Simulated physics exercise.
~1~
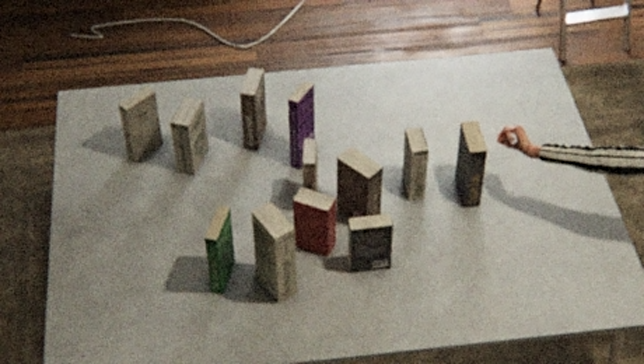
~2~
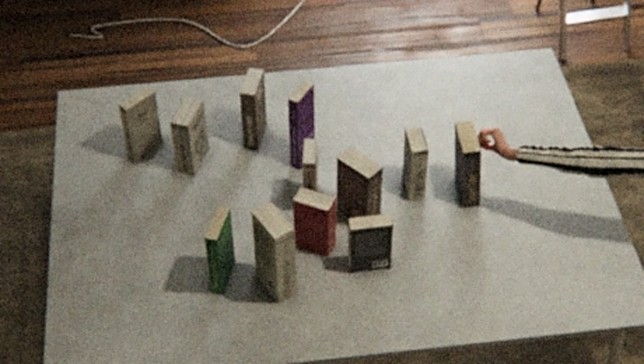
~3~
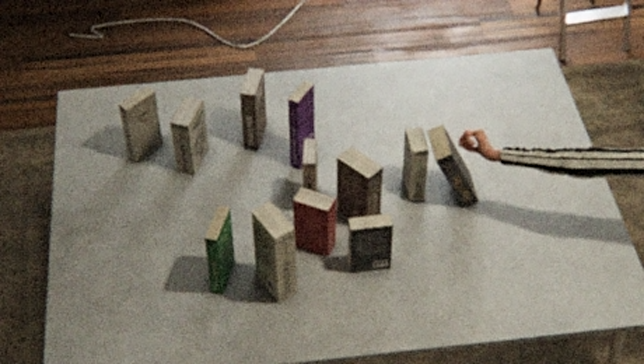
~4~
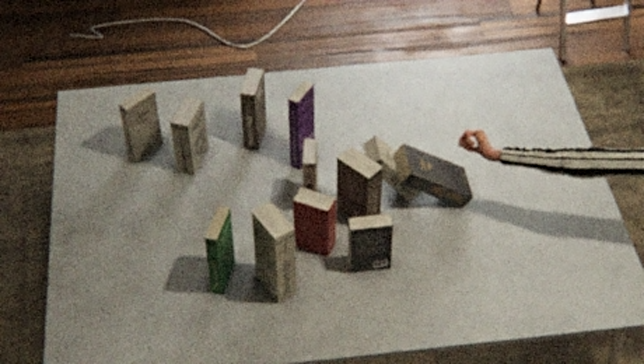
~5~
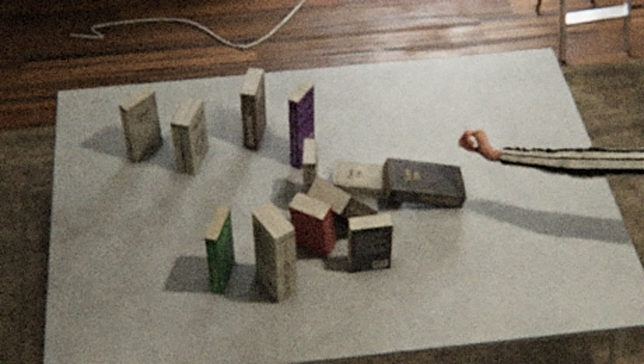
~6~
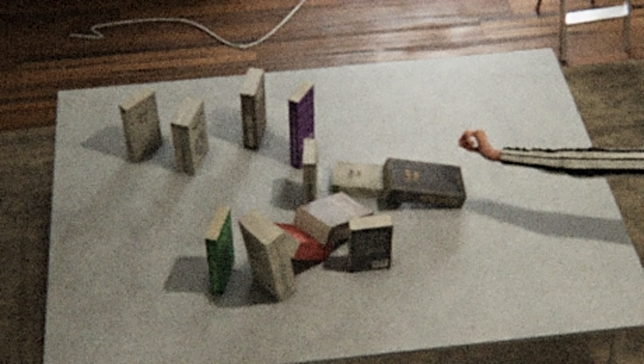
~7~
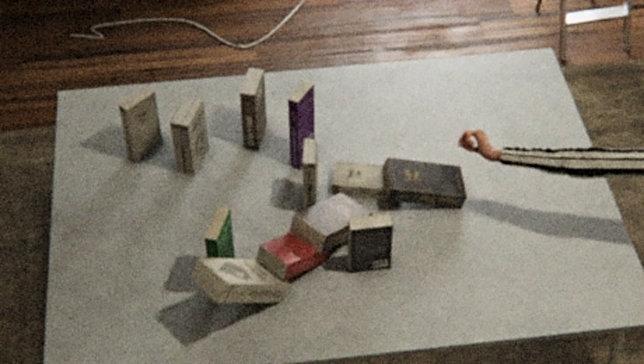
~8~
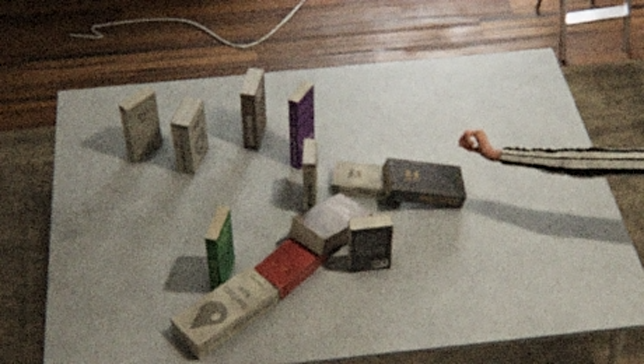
On a pale board, a hand tips one book, toppling four more while seven stay standing.
